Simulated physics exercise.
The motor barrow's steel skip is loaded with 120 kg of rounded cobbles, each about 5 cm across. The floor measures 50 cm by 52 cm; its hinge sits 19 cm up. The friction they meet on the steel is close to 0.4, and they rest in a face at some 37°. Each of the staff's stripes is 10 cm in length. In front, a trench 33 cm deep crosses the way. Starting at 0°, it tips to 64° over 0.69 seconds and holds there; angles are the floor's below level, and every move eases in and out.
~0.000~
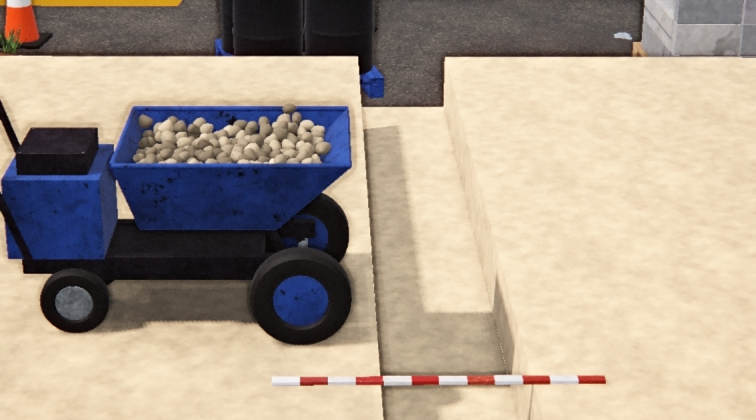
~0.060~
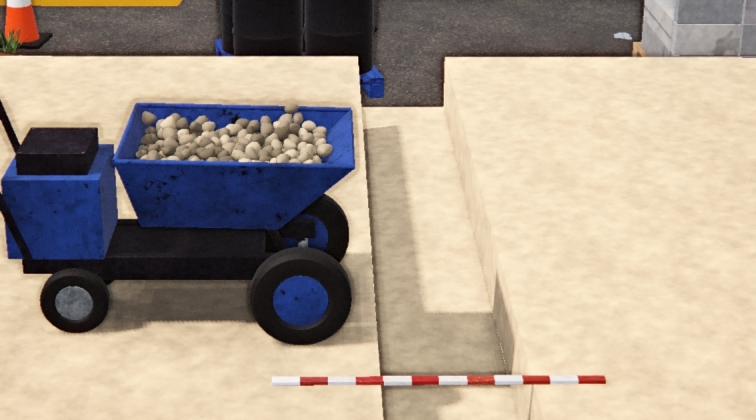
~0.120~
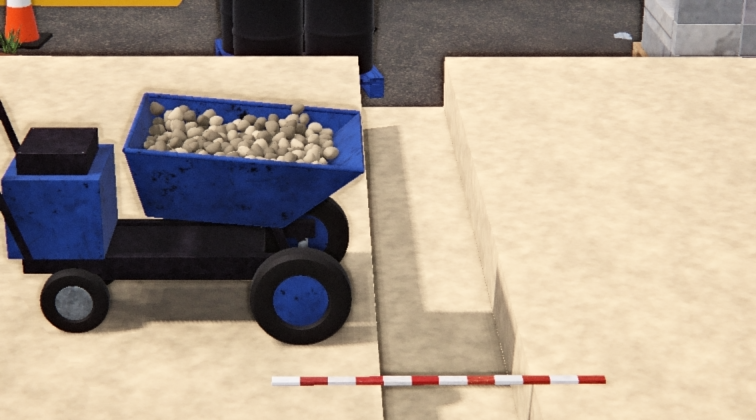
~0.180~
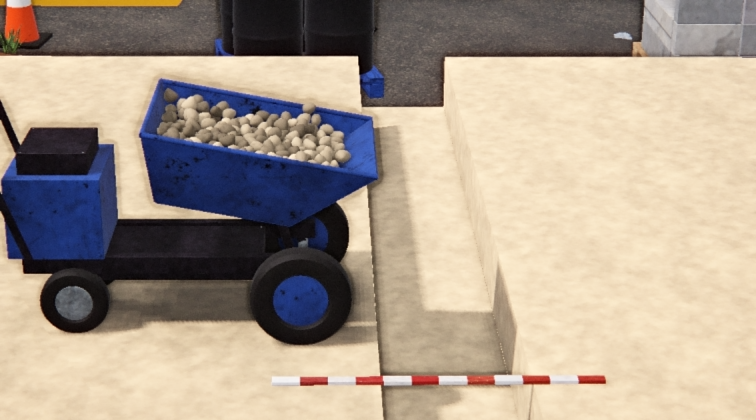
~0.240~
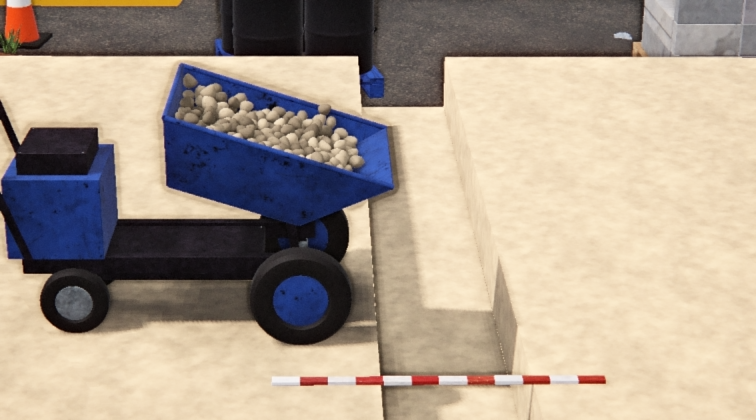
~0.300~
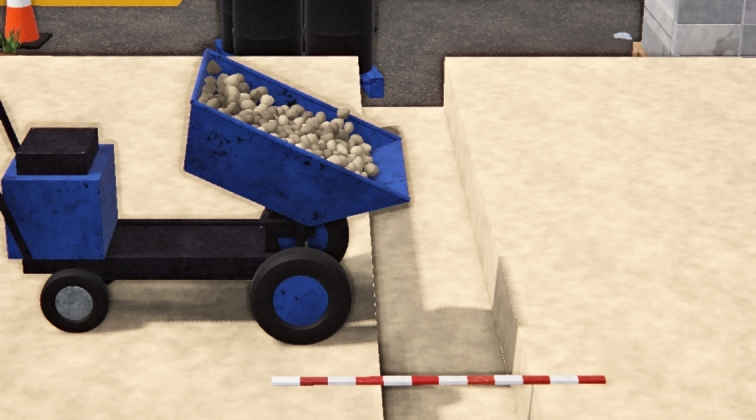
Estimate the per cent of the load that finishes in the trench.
Roughly 59 percent.
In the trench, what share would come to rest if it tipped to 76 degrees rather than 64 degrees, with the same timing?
Close to 65 per cent then.
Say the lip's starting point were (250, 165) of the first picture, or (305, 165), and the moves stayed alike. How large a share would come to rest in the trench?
First spot about 100, second spot about 90 per cent.
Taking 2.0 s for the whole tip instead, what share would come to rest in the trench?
Something close to 85 per cent.
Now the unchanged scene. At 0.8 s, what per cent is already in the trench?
Close to 20 per cent has got there by then.
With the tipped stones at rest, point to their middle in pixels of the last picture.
(503, 354).
After 0.5 s the floor is at 54°; 100 % in the skip; the foremost stones are at (421, 211).
After 0.8 s the floor is at 64°; 77 % in the skip, 22 % in the trench, 1 % past the trench; the foremost stones are at (521, 305).
After 1.1 s the floor is at 64°; 22 % in the skip, 38 % in the trench, 40 % past the trench; the foremost stones are at (677, 302).
After 3.1 s the floor is at 64°; 0 % in the skip, 59 % in the trench, 41 % past the trench; the foremost stones are past the picture's edge.
